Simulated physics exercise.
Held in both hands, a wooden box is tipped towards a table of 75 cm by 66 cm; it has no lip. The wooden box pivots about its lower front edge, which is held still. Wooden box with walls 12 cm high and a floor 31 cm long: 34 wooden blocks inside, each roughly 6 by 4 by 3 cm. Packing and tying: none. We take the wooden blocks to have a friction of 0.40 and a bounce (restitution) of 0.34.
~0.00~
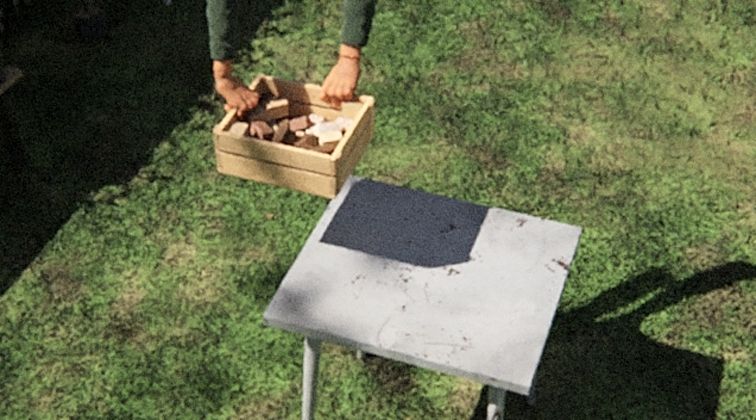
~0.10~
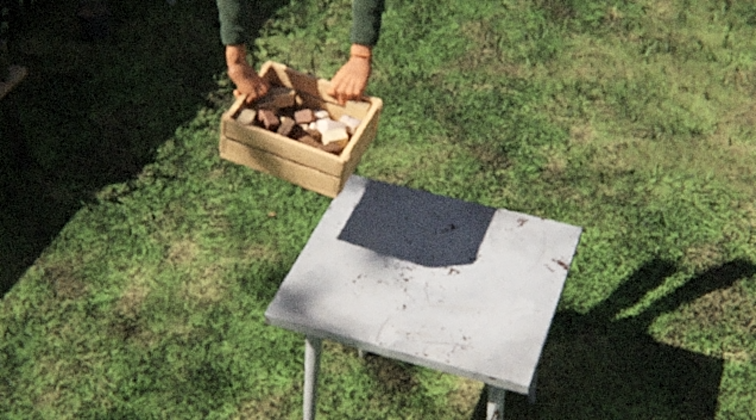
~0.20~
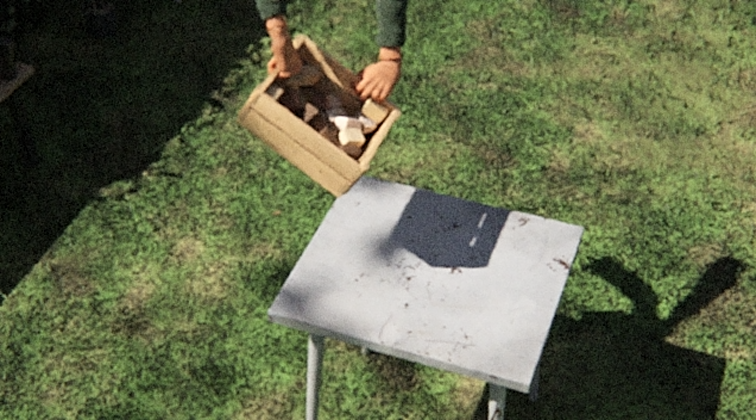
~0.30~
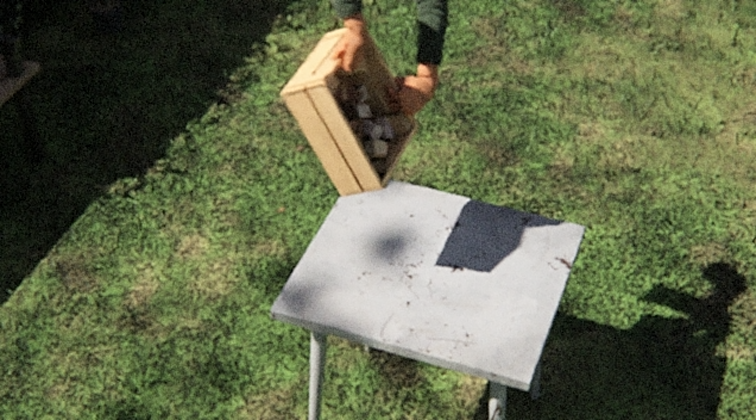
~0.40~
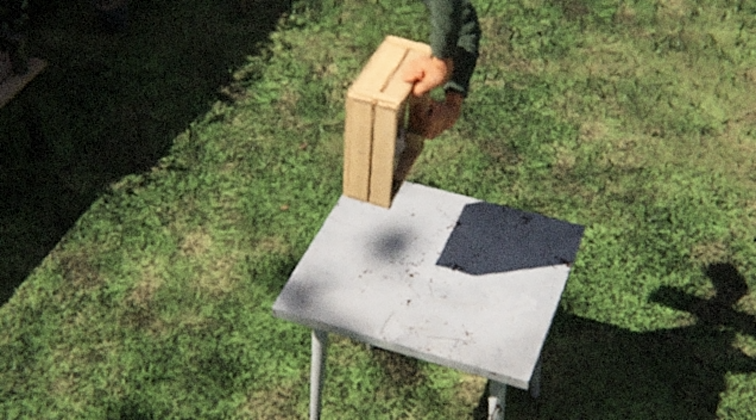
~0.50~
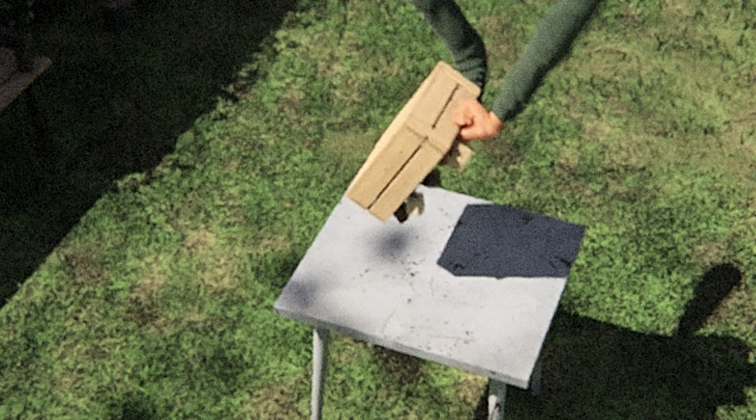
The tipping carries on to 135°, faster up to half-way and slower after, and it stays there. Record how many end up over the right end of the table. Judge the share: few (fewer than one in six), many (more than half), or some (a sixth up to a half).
Some.
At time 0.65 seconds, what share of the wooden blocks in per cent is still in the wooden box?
About 10 per cent.
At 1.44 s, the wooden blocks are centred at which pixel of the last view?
I'd place it close to (511, 285) in the last view.
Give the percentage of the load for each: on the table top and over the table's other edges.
I'd put it at about 70 percent, then about 0 percent.
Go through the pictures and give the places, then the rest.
In the first picture (we follow the rim corner now nearest the camera; the camera moves round a little), wooden box at (331, 157); tilt 0°; nothing out yet.
The second picture shows wooden box at (339, 159); tilt 9°.
The third picture shows wooden box at (360, 167); tilt 32°.
The fourth picture shows wooden box at (381, 184); tilt 62°.
The fifth picture shows wooden box at (390, 205); tilt 93°.
The sixth picture shows wooden box at (387, 220); tilt 119°; 6 out, the lowest block at (402, 211).
After 0.65 s, tilt 135°; 3 still in the wooden box, 20 on the table top and 11 in the air.
After 0.84 s, tilt 135°; 30 on the table top and 4 over the right end of the table.
After 1.10 s, tilt 135°; 24 on the table top and 10 over the right end of the table.
Final count (at 1.44 s), 23 on the table top and 11 over the right end of the table. Asked share, 11 of 34, 32 per cent.
